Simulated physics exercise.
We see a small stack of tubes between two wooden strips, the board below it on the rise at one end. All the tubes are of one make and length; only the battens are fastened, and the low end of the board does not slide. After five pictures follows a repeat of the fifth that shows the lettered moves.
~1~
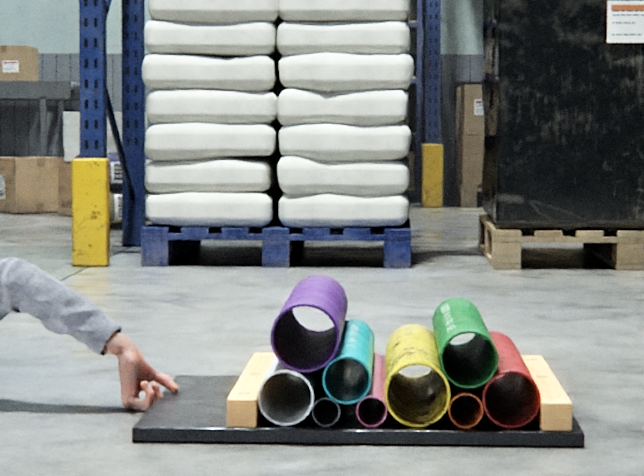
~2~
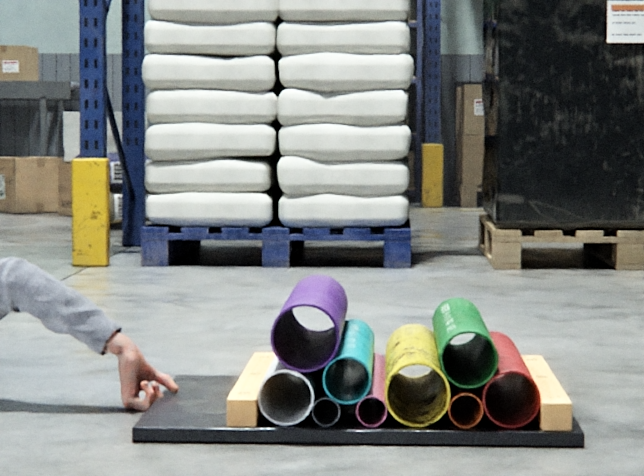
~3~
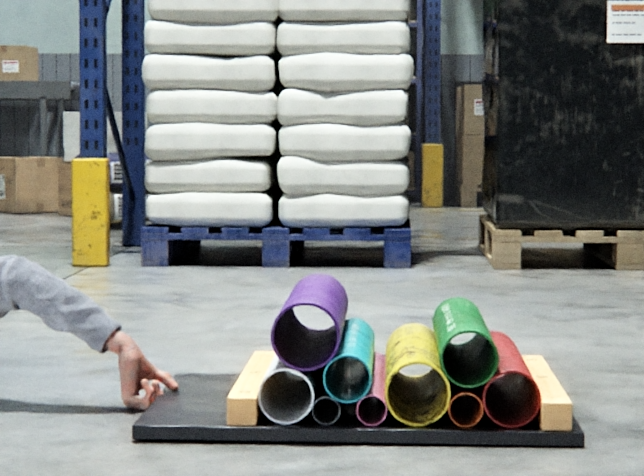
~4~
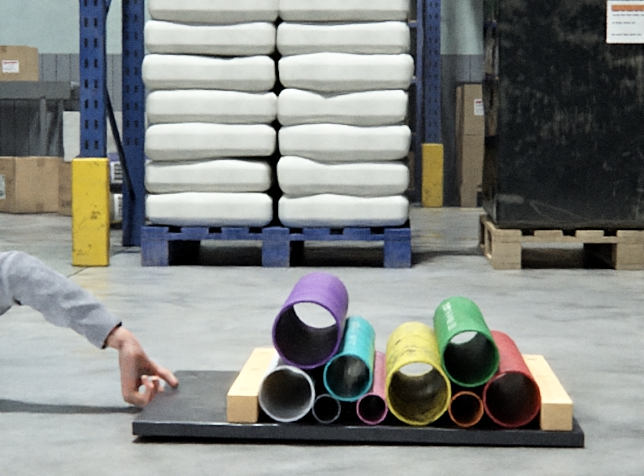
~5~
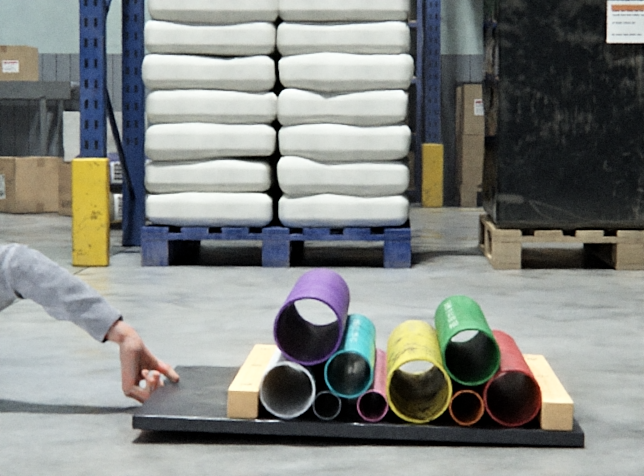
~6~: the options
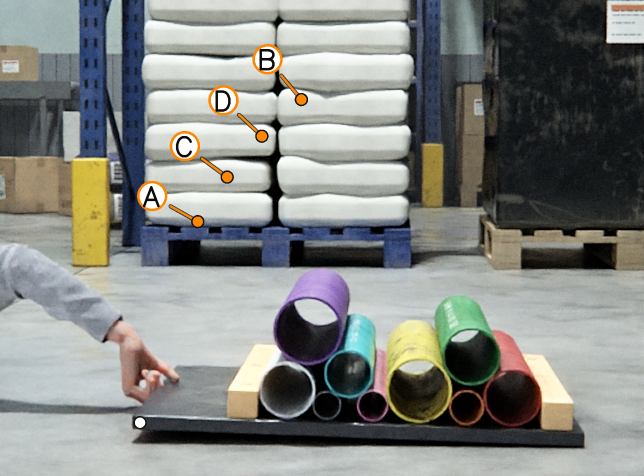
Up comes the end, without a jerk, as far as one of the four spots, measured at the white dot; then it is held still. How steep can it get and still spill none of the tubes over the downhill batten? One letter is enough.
The last mark within the limit is D.
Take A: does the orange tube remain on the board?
The orange tube: Yes.
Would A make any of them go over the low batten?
No, at A.
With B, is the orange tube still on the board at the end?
Yes, with B.
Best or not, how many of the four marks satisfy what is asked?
Three of the four.
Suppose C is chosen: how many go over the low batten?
With C, none.
On the copy, A at (198, 222); B at (301, 99); C at (227, 177); D at (262, 136); the white dot at (140, 423).
On D. First, board at 22°.
Then, board at 42°.
Finally, board at 43°, none over the low batten.
By contrast, A none over the low batten; B one over the low batten (green); C none over the low batten.
